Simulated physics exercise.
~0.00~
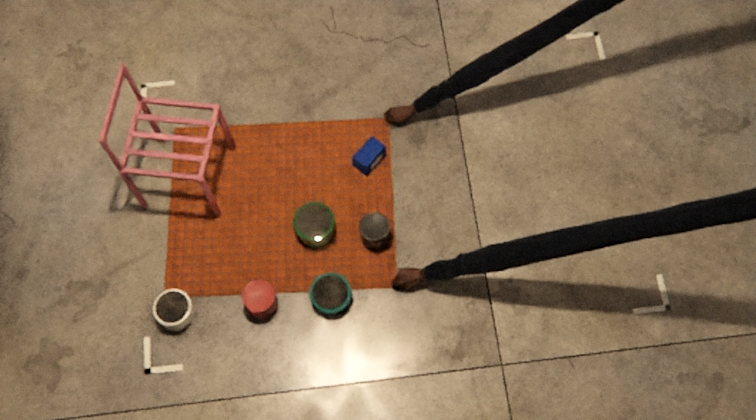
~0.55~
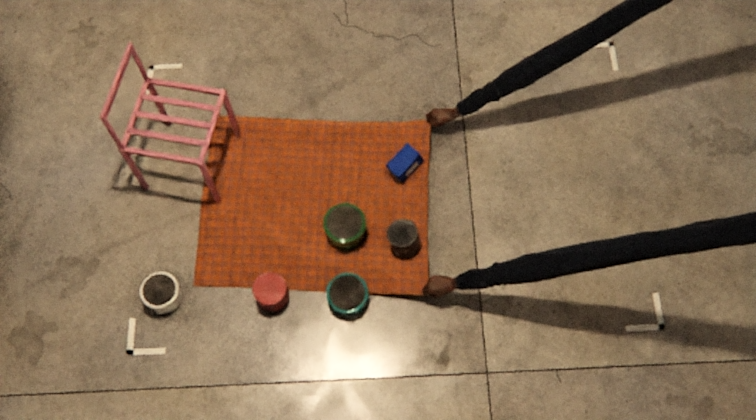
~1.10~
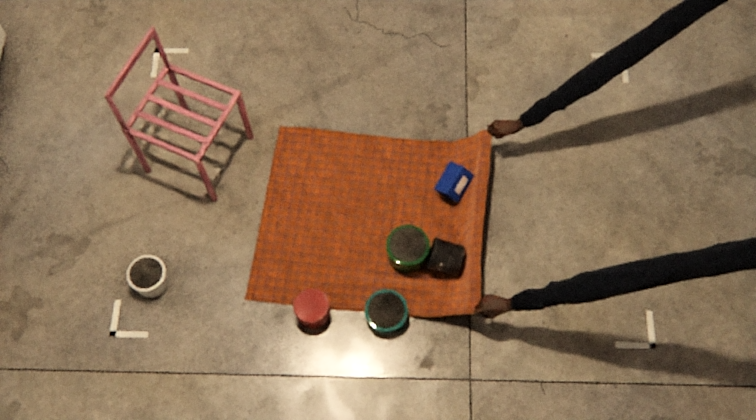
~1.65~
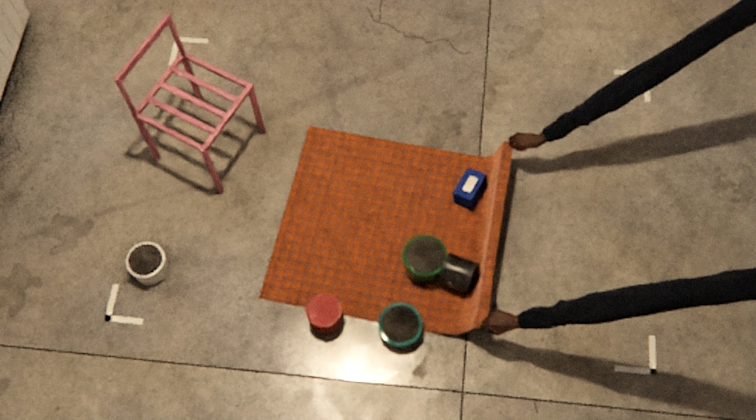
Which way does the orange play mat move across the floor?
The play mat moves to the right, pulled by the two hands gripping its edge.
